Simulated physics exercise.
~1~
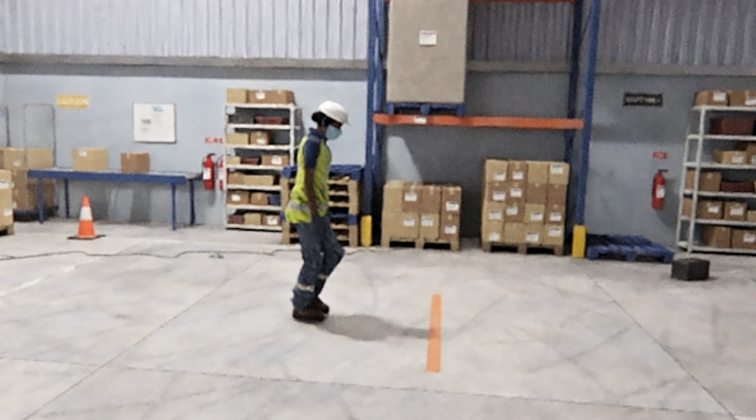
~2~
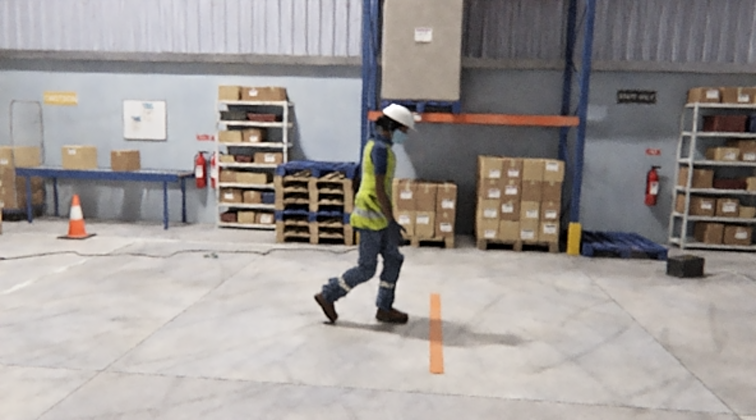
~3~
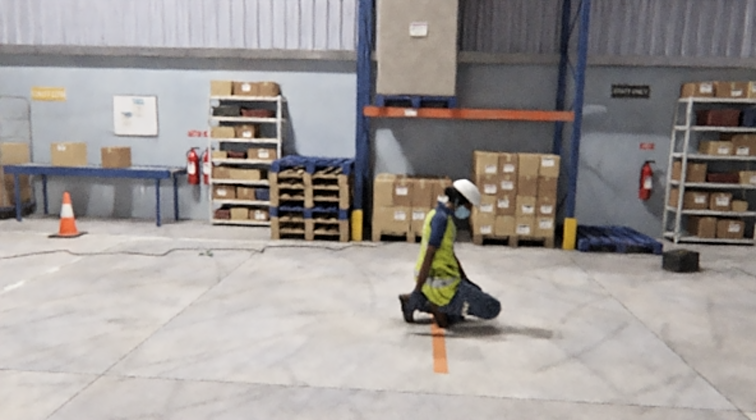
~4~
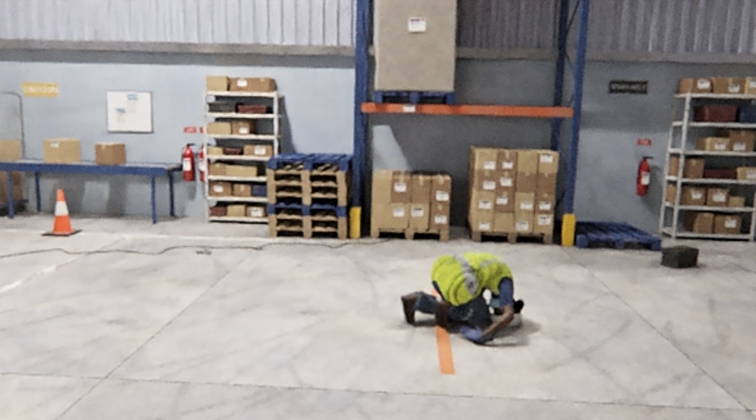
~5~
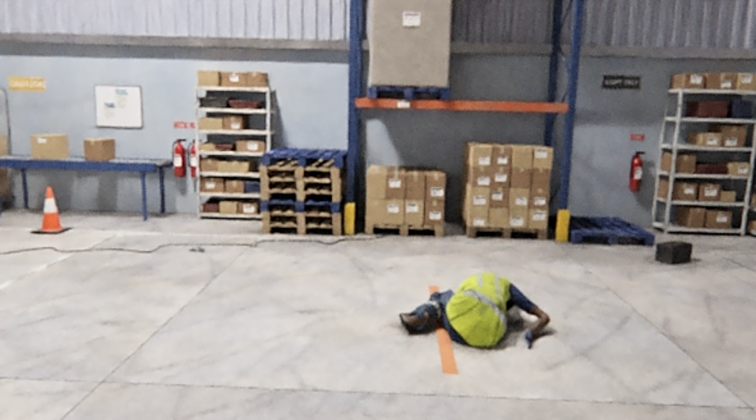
We see a worker in a white helmet, face mask and yellow vest walk right across a warehouse floor toward an orange tape line, crouch over it, fold forward with hands to the floor, and end slumped low on the ground across the tape.
